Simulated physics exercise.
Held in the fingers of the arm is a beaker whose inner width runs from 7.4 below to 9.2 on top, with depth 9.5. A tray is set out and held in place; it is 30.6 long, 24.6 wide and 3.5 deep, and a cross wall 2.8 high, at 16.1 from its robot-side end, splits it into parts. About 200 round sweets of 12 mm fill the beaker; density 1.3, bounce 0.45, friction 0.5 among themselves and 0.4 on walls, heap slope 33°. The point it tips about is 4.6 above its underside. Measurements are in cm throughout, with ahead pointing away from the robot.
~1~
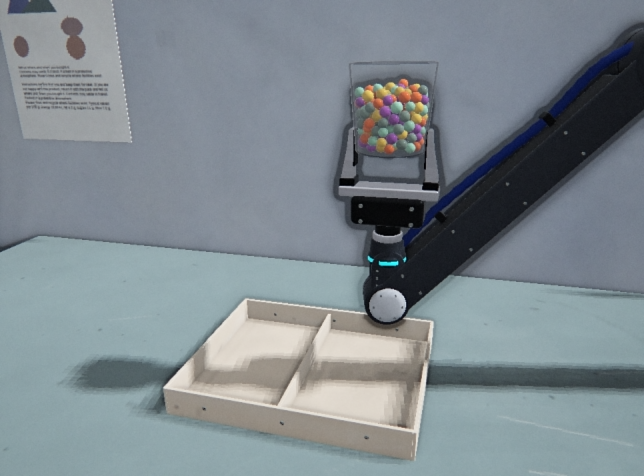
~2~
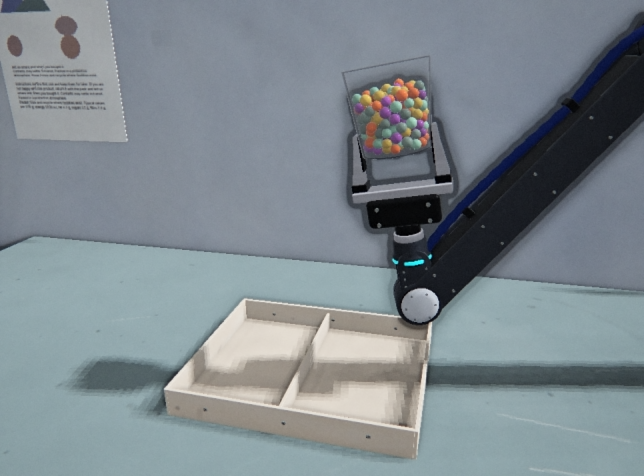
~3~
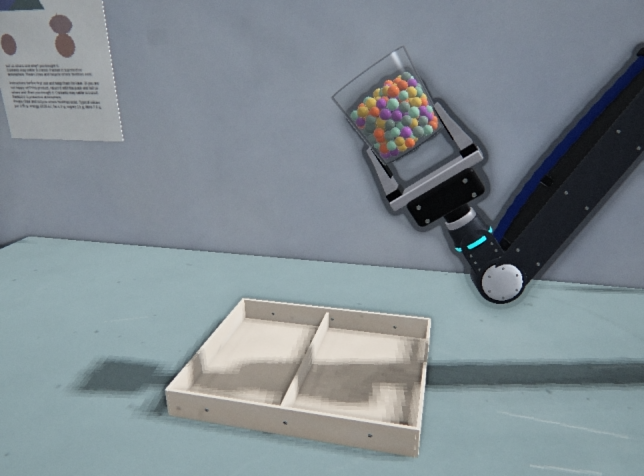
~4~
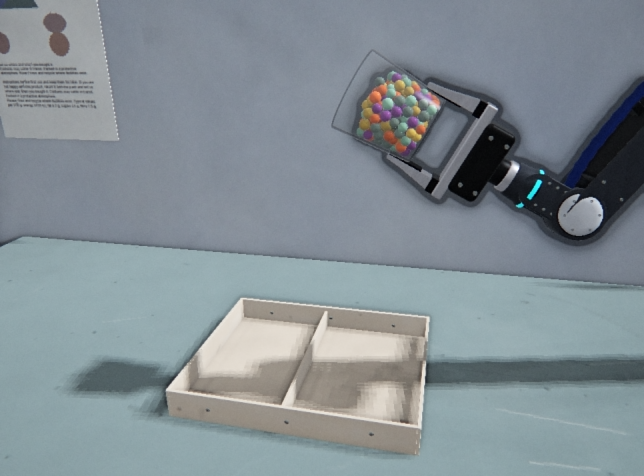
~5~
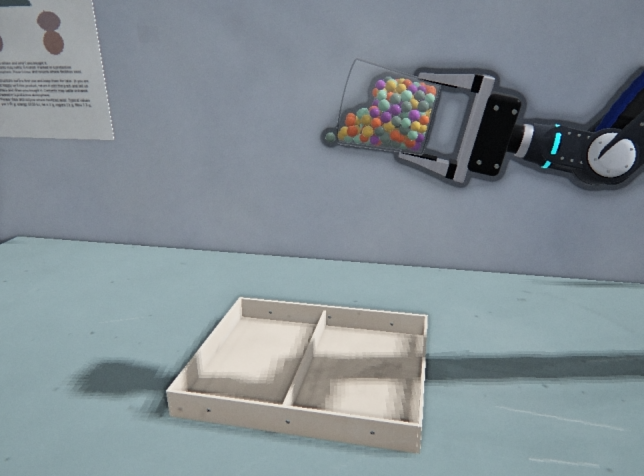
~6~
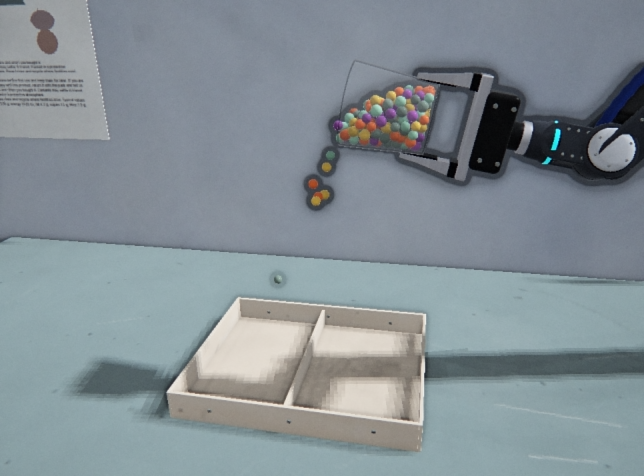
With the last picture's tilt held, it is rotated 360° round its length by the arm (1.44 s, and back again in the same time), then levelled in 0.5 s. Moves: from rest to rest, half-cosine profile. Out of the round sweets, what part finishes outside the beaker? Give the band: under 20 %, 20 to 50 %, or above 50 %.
The band is above 50 %.
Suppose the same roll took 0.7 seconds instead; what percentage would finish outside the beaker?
I'd expect approximately 50 per cent then.
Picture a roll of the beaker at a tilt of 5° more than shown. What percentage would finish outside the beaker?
Estimate: Near 80 %.
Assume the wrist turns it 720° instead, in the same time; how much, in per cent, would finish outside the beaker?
In that case some 70 per cent.
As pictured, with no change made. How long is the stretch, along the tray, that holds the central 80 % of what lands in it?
Spread length: Approx. 24 cm.
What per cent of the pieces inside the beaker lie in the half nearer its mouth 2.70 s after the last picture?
Mouth-half share: Approx. 35 in a hundred.
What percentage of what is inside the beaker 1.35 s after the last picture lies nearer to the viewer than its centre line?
Some 75 percent of the contents is nearer the viewer than the centre line.
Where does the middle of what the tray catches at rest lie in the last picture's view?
At about (277, 364).
Then, 1.35 s after the last picture, tipped 80°, highest piece 38 above the table; 103 in the beaker, 52 in the far-side part, 28 in the robot-side part, 3 on the table or floor, 12 in flight or on a rim.
Then, 2.70 s after the last picture, tipped 80°, highest piece 39 above the table; 75 in the beaker, 71 in the far-side part, 45 in the robot-side part, 3 on the table or floor, 4 in flight or on a rim.
Then, 3.58 s after the last picture, upright, highest piece 38 above the table; 74 in the far-side part, 73 in the beaker, 48 in the robot-side part, 3 on the table or floor.
Then, 4.28 s after the last picture, upright, highest piece 38 above the table; 74 in the far-side part, 73 in the beaker, 48 in the robot-side part, 3 on the table or floor.
Final count, 74 in the far-side part, 73 in the beaker, 48 in the robot-side part, 3 on the table or floor. That is 63 % outside the beaker.
